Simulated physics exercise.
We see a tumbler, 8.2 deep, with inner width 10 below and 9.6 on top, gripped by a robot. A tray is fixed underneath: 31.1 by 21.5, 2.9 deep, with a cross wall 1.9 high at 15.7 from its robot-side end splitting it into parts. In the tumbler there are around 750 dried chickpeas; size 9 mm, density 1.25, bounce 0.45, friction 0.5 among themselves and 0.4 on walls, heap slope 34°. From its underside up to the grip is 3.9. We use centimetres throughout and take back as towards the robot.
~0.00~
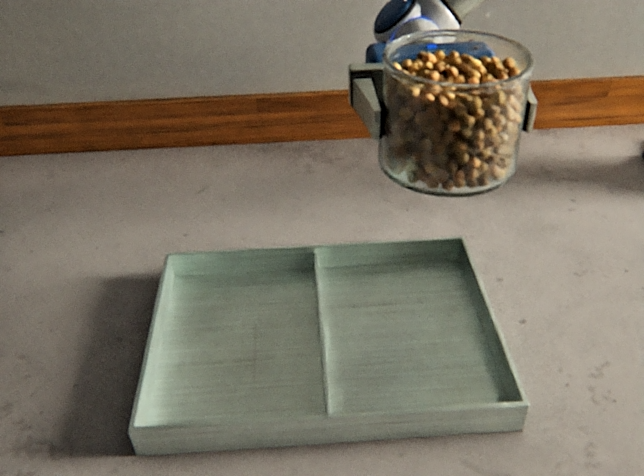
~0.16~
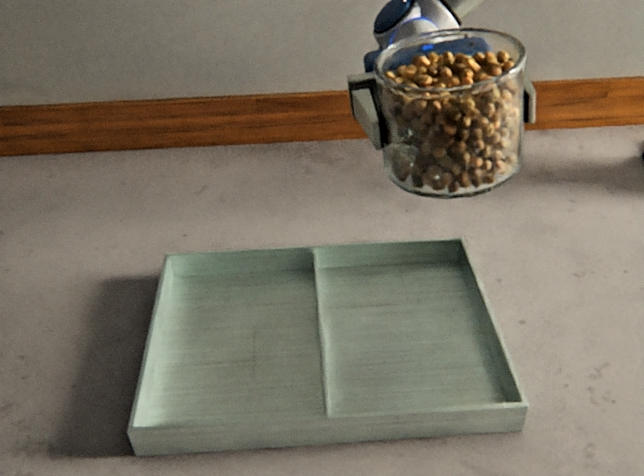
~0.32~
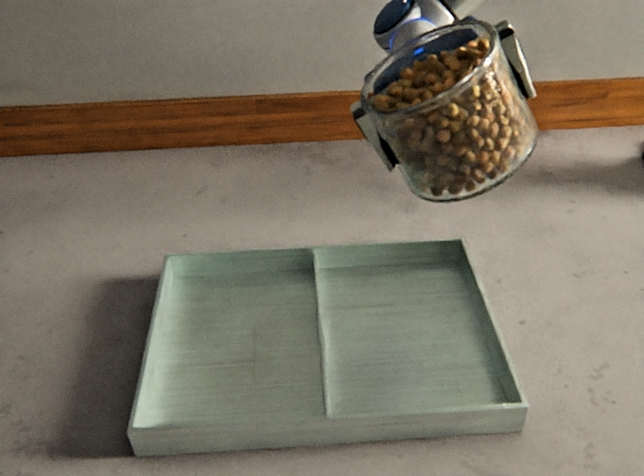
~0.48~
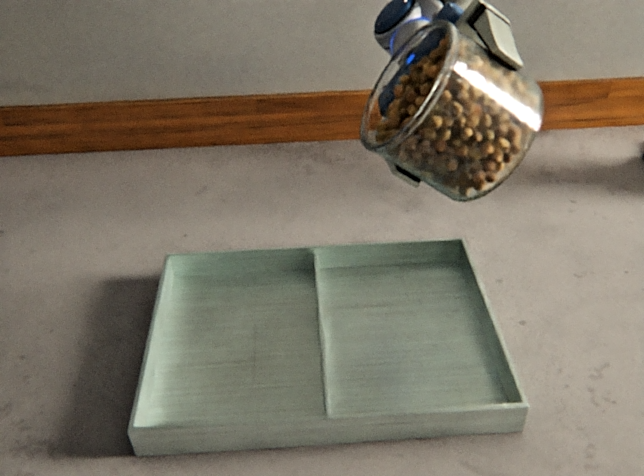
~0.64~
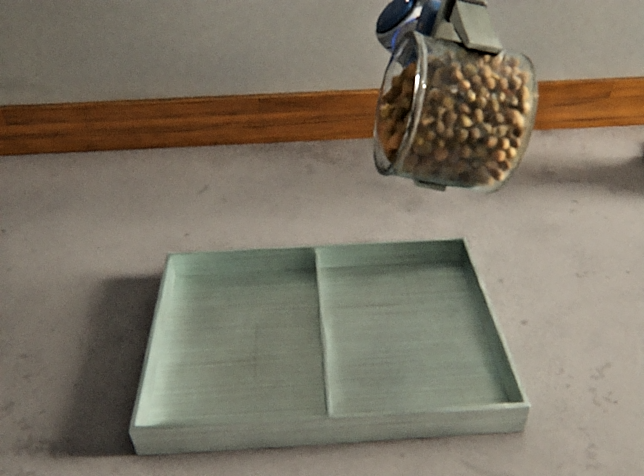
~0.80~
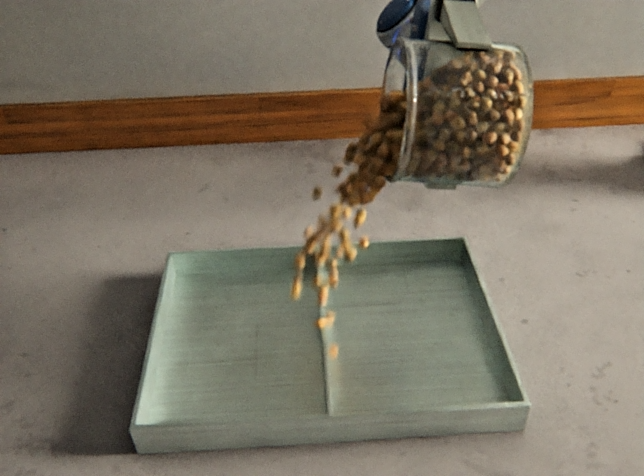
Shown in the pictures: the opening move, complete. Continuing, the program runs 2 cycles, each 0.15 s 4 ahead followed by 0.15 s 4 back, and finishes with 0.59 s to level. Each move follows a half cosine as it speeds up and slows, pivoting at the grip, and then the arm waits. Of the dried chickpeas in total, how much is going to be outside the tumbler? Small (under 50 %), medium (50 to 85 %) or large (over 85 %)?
Medium.
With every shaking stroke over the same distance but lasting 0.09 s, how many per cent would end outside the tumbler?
It would be near 85 per cent.
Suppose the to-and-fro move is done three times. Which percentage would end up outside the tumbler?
That would give close to 80 percent.
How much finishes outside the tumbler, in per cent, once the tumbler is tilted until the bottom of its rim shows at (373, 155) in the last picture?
The share is about 45 percent.
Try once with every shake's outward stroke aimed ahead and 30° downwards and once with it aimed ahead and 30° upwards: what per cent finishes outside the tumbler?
First try about 55 %, second try about 75 %.
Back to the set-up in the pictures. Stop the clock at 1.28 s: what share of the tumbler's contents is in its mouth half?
I'd say close to 60 per cent.
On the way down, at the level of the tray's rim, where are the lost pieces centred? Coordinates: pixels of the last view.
Centre: Roughly (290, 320).
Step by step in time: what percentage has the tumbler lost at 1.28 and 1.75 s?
Roughly 50, then 70.
After 1.28 s, tilted 84° forward, highest piece 23 above the table; 358 in the tumbler, 287 in the far-side part, 89 in the robot-side part, 19 in flight or on a rim.
After 1.75 s, tilted 29° forward, highest piece 25 above the table; 380 in the far-side part, 229 in the tumbler, 142 in the robot-side part, 2 on the table or floor.
After 2.19 s, level, highest piece 25 above the table; 380 in the far-side part, 229 in the tumbler, 142 in the robot-side part, 2 on the table or floor.
After 3.24 s, level, highest piece 24 above the table; 380 in the far-side part, 229 in the tumbler, 142 in the robot-side part, 2 on the table or floor.
At rest, 380 in the far-side part, 229 in the tumbler, 142 in the robot-side part, 2 on the table or floor. That is 70 % outside the tumbler.
